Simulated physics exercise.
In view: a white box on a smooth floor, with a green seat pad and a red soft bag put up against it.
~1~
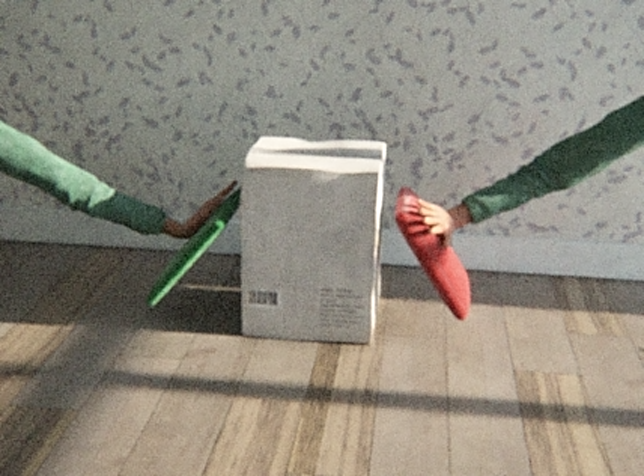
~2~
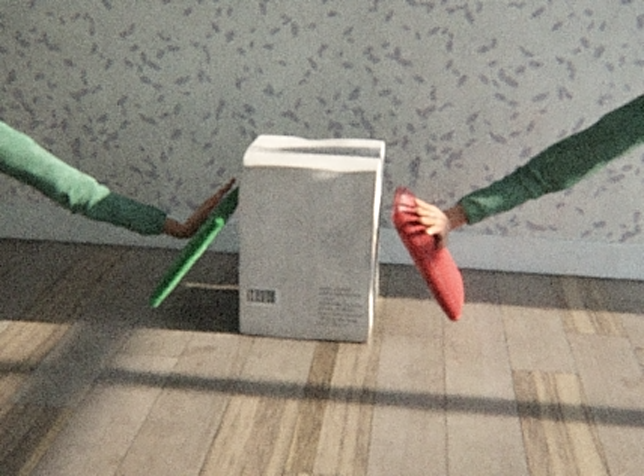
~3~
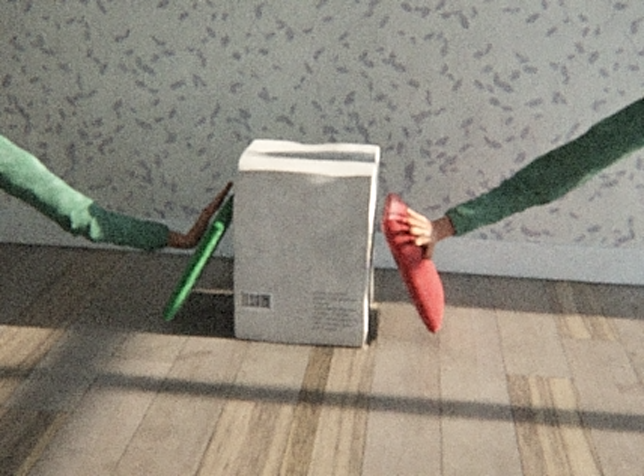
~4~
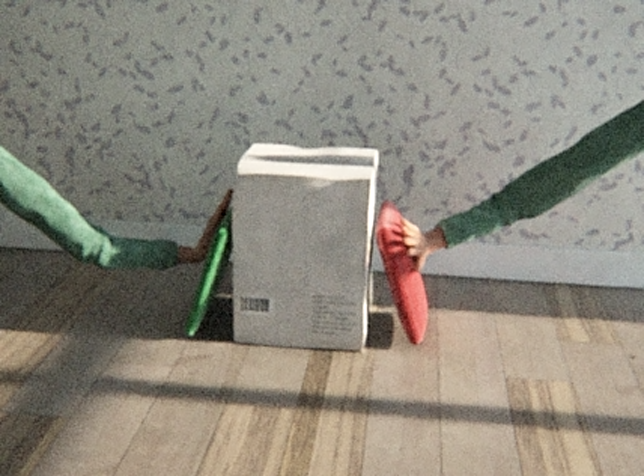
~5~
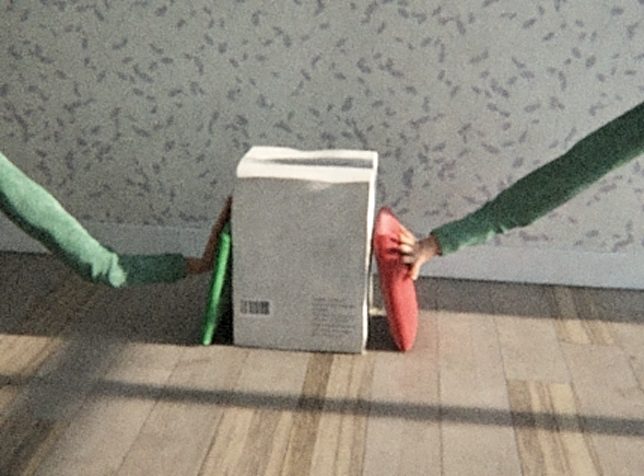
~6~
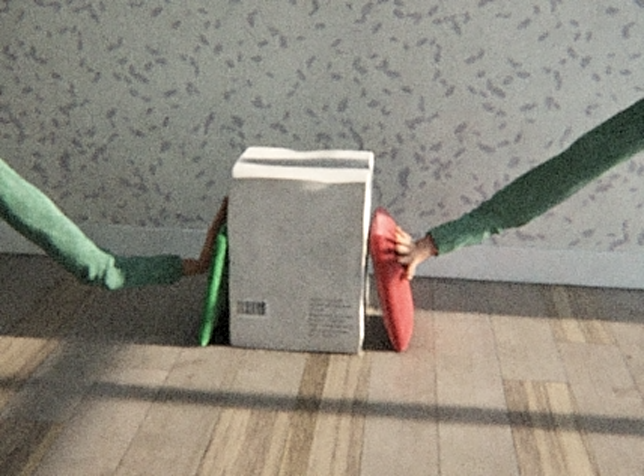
Two green-sleeved arms reach in from the left and right toward a white box on a wooden floor, seen from the front against a pale, leaf-patterned wall. The left hand holds a flat green pad and the right hand a soft red bag, both slanting beside the box. The hands lower them and draw them inward until they stand nearly upright against its sides, while the view shifts very slightly.
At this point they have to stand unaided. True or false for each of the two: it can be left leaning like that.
Green seat pad: True; red soft bag: True.
Then, 0.36 s past the final frame, seat pad still up near (224, 271); soft bag still up near (390, 278).
When it is over, seat pad still up near (224, 271); soft bag still up near (390, 278). The green seat pad holds its lean and the red soft bag remains propped up.
